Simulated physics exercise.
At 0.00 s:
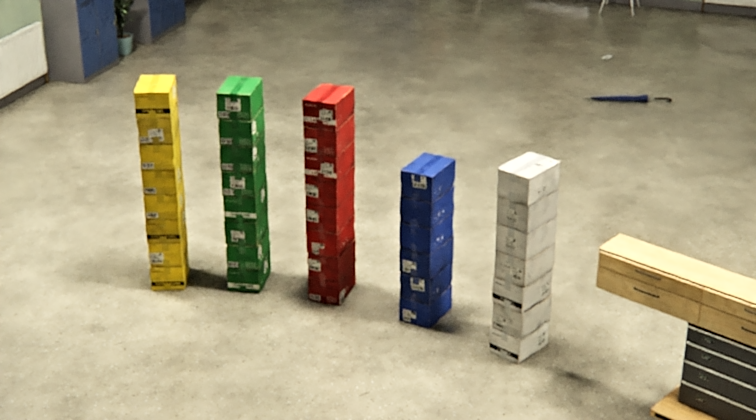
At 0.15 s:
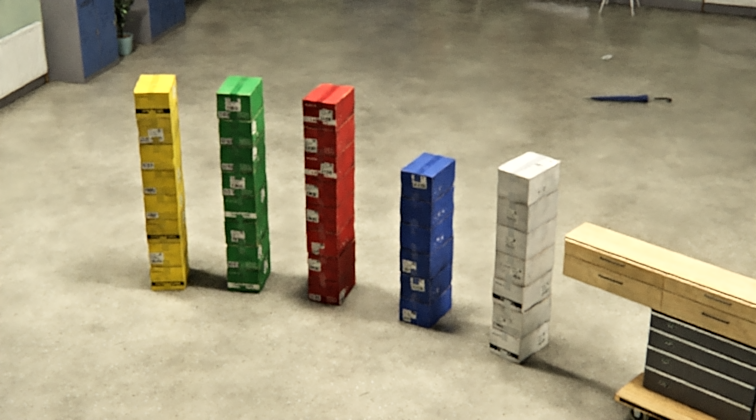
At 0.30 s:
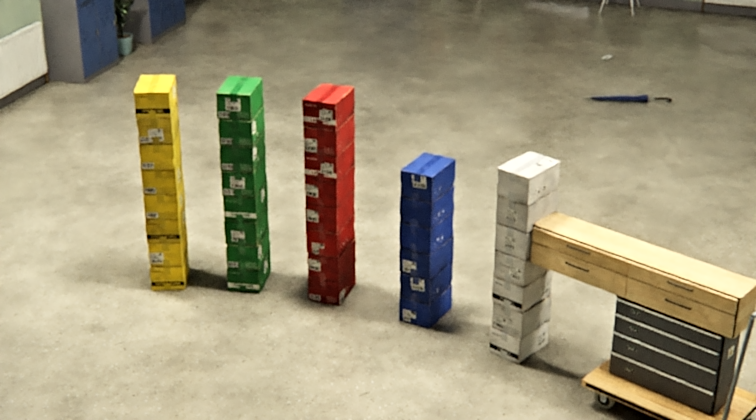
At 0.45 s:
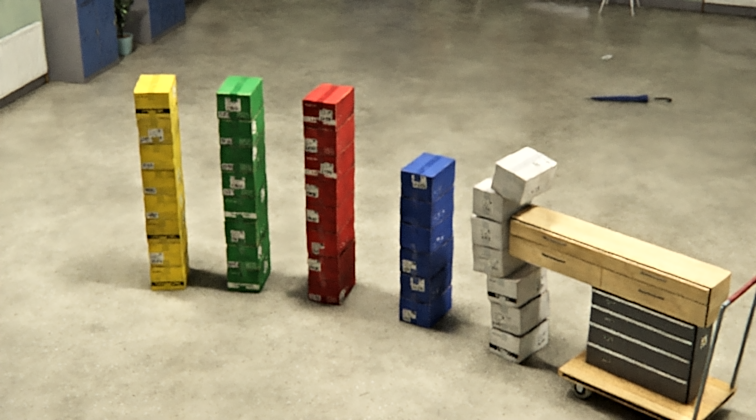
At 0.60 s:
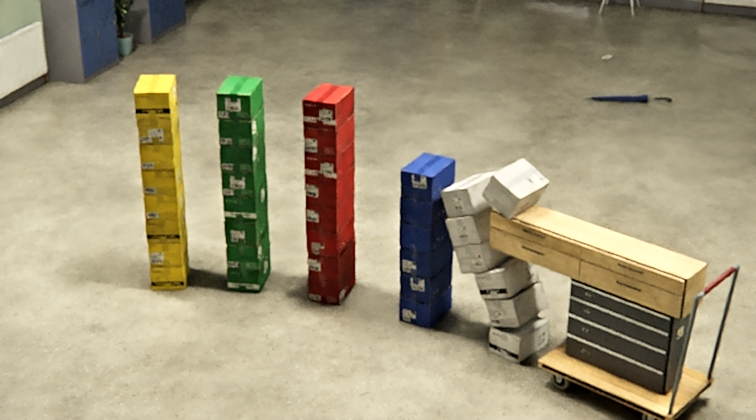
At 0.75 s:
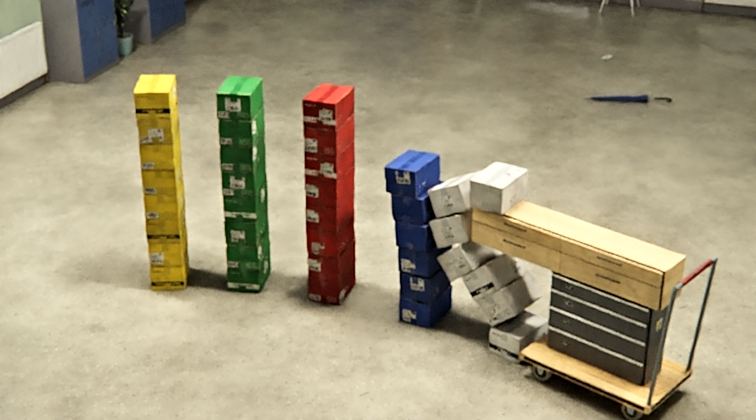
The clip shows a loaded trolley rolling left across a floor, its jutting wooden case pushing into a white stack of boxes, which buckles and leans against the blue stack, shifting its upper boxes, while the red, green and yellow stacks stay still.
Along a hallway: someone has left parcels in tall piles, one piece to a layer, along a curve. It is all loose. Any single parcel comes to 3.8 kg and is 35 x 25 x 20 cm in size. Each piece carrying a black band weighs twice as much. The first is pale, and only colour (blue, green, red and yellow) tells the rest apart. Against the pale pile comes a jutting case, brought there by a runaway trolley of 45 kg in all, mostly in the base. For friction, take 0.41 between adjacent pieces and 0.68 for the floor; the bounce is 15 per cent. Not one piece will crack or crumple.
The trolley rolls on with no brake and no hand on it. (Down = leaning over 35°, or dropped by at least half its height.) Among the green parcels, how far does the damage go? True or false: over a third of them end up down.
True.
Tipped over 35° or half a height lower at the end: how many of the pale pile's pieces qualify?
The answer is 6 pale pieces.
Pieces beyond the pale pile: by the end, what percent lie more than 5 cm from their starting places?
That makes 90 percent.
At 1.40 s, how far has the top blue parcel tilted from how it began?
Some 25°.
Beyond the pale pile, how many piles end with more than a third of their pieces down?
4.
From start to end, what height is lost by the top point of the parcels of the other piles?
Roughly 70 centimetres lower at the end.
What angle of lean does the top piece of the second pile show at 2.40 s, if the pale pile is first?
About 110 degrees from upright.
After 1.40 s, 6 of the pale pile down; none of the 8 green parcels down (0 of 30 in all colours); top green parcel unmoved; top blue parcel 23° from how it stood, 9 cm lower.
After 2.40 s, 6 of the pale pile down; none of the 8 green parcels down (13 of 30 in all colours); top green parcel 22° from how it stood; top blue parcel on its side.
After 3.24 s, 6 of the pale pile down; 7 of the 8 green parcels down (26 of 30 in all colours); top green parcel 49° from how it stood, 1.27 m lower; top blue parcel upside down.
In the end (4.8 s), 6 of the pale pile down; 7 of the 8 green parcels down (26 of 30 in all colours); top green parcel 1.37 m lower; top blue parcel upside down. That is 88 per cent. From the last view, middles, top blue parcel near (302, 223).
